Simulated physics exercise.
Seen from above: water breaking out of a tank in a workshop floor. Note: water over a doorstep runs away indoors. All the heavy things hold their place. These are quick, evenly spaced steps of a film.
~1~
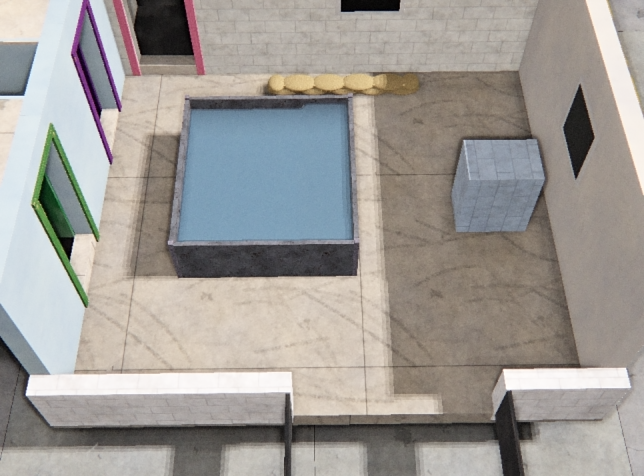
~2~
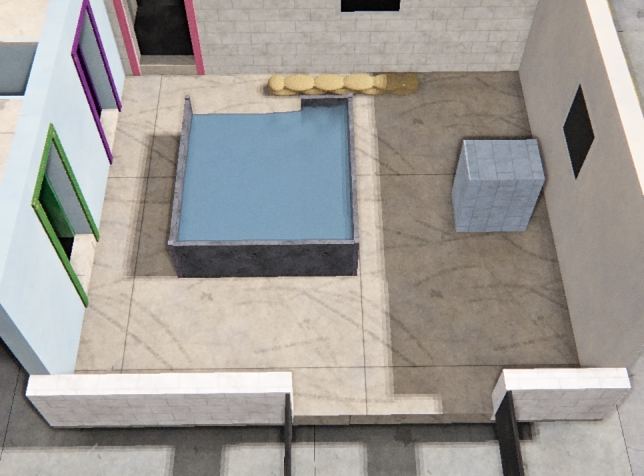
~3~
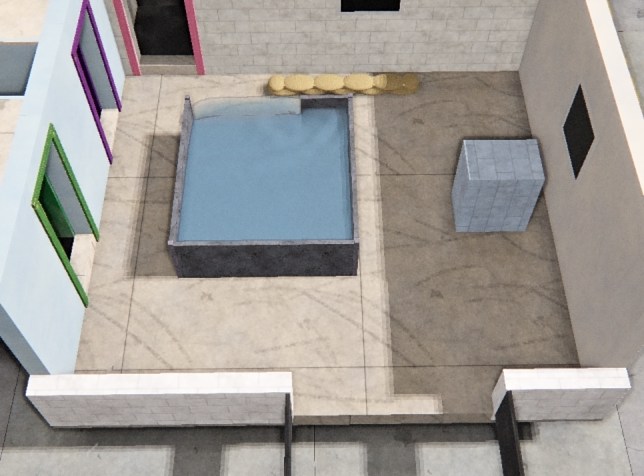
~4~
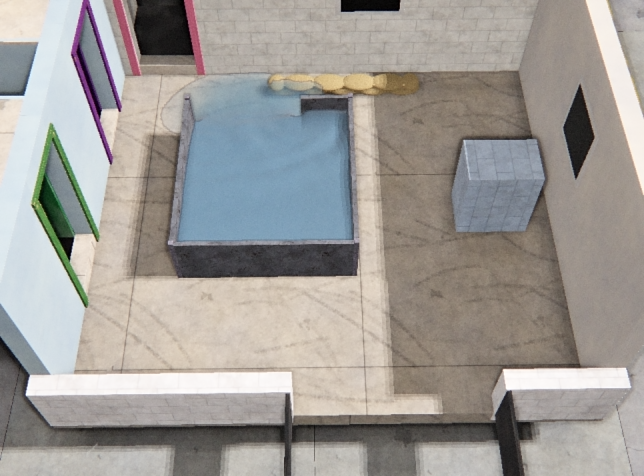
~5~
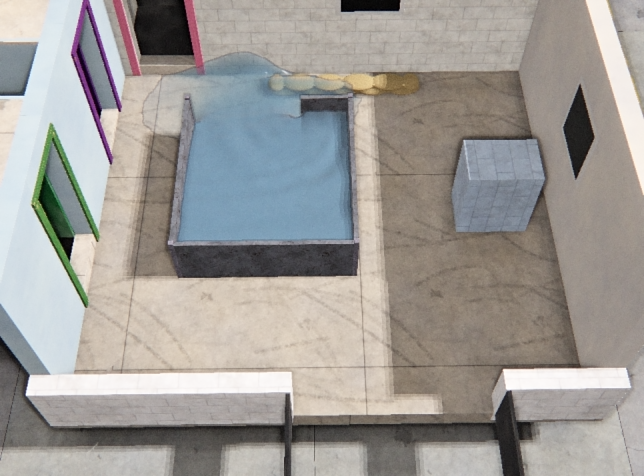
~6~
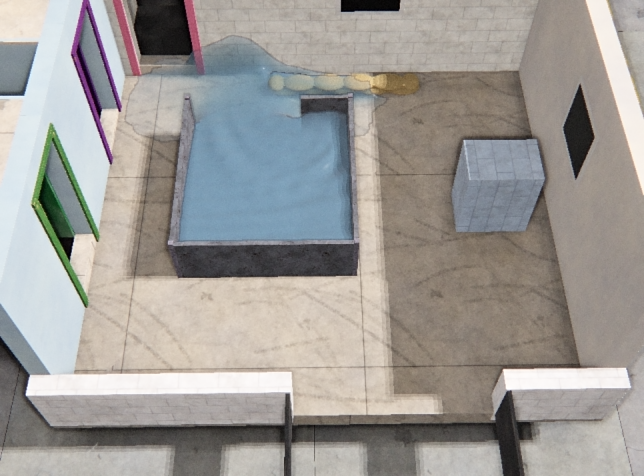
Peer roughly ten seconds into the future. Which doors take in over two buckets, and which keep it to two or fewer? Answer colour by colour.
The green door keeps it to two or fewer; the purple door takes in over two; the pink door takes in over two.
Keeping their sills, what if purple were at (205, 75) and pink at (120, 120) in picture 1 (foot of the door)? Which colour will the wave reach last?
My answer is the green door.
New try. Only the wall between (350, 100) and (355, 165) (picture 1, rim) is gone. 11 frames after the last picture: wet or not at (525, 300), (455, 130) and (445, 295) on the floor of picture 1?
As listed: Awash, flooded, wet.
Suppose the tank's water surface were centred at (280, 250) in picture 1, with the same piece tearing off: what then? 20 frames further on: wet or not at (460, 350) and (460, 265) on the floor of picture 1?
I'd say still dry for the first and still dry for the second.
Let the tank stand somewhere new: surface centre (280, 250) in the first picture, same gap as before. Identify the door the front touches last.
The green-painted one.
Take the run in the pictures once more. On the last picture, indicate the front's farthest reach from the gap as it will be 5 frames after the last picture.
Farthest reach: (494, 98).
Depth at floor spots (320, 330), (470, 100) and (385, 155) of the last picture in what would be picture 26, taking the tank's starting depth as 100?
I'd say around 0 per cent, then 10 per cent, then 2 per cent.
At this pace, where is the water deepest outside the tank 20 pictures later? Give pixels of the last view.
Look near (126, 76).
A moment on, water covers 25 % of the floor; the green door not reached, the purple door wet at the sill, nothing in, the pink door under two buckets in.
Next, water covers 45 % of the floor; the green door not reached, the purple door over two buckets in, the pink door far over two buckets in.
Then, water covers 60 % of the floor; the green door wet at the sill, nothing in, the purple door far over two buckets in, the pink door far over two buckets in.
Later, water covers 90 % of the floor; the green door wet at the sill, nothing in, the purple door far over two buckets in, the pink door far over two buckets in.
In the end, water covers 95 % of the floor; the green door wet at the sill, nothing in, the purple door far over two buckets in, the pink door far over two buckets in.
